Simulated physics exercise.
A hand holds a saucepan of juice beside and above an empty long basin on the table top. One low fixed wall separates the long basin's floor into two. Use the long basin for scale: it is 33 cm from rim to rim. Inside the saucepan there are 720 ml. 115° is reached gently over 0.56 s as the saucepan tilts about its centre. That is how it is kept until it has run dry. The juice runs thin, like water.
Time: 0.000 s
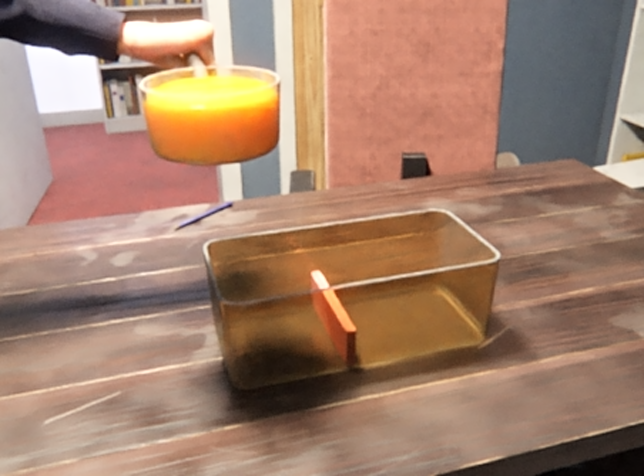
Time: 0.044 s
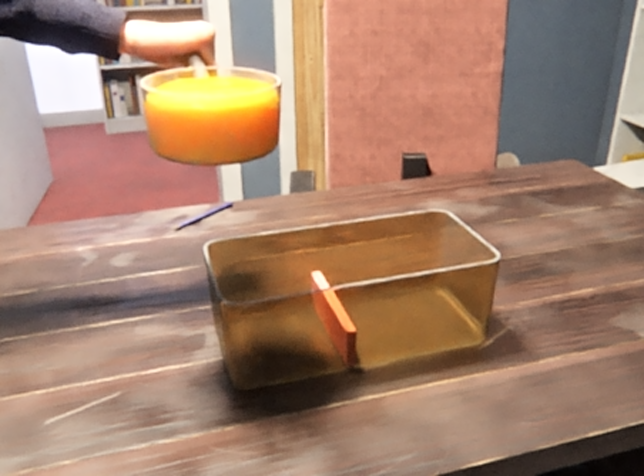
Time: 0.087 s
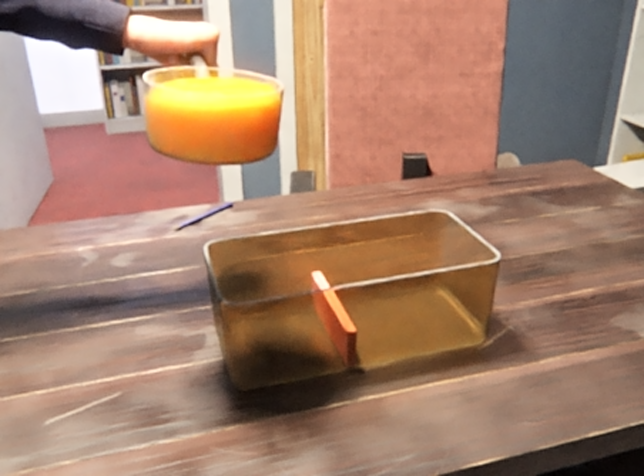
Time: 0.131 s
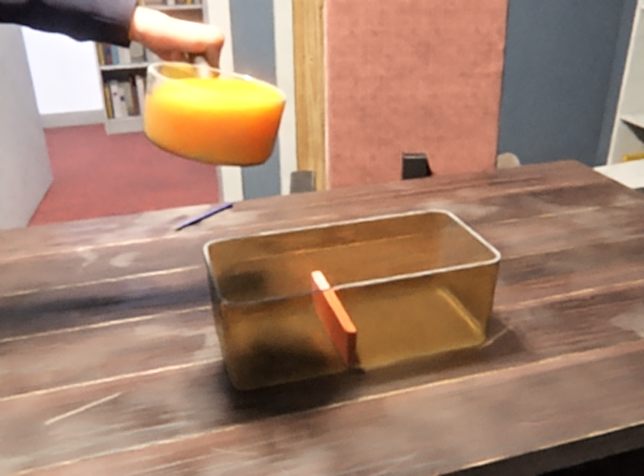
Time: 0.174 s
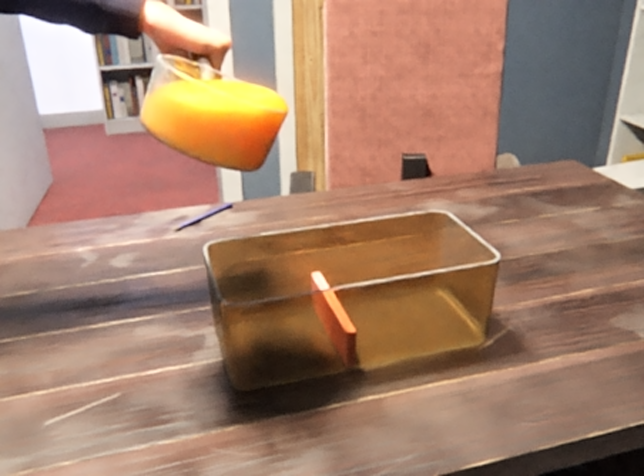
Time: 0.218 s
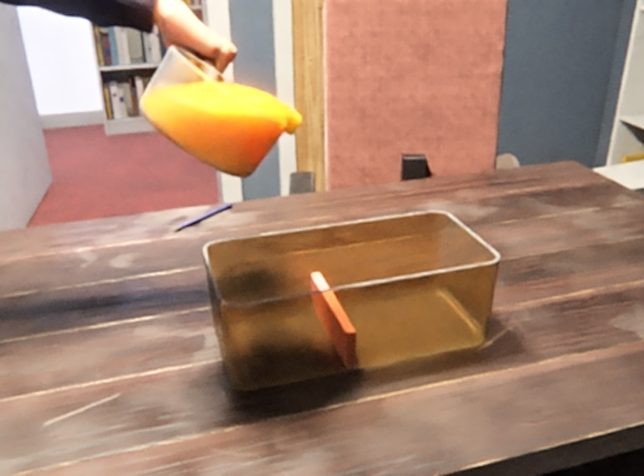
A hand at the upper left holds a clear saucepan of bright orange juice level, then tips it steadily to the right until juice bulges over its right-hand edge. Below sits a long, empty, amber-tinted basin with a small orange wall inside, and a thin blue object lies behind it. The still camera looks slightly down across a wooden table towards bookshelves, reddish carpet and a pink panel.
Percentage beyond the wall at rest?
52 per cent.
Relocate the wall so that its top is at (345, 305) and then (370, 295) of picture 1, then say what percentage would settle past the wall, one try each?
Respectively 30 and 10 %.
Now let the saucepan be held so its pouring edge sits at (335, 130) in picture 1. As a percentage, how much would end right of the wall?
Then I'd expect something near 85 per cent.
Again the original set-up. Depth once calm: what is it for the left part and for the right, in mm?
Around 16 mm deep on the left, around 14 mm deep on the right.
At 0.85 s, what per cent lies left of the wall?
The left part holds some 44 per cent.
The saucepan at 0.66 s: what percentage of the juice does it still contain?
Some 1 per cent.
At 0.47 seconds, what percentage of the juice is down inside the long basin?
At that time the basin holds about 34 per cent of the liquid.
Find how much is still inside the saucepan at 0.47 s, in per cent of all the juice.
Some 14 per cent.
After 0.47 s the tilt is 108° and 14 per cent is still to pour, 5 is left of the wall and 28 right of it.
After 0.66 s the tilt is 115° and 1 per cent is still to pour, 42 is left of the wall and 51 right of it.
After 0.85 s the tilt is 115° and 0 per cent is still to pour, 44 is left of the wall and 51 right of it.
After 1.06 s the tilt is 115° and 0 per cent is still to pour, 45 is left of the wall and 52 right of it.
In the end 45 per cent lies left of the wall, 52 right of it and 4 outside.
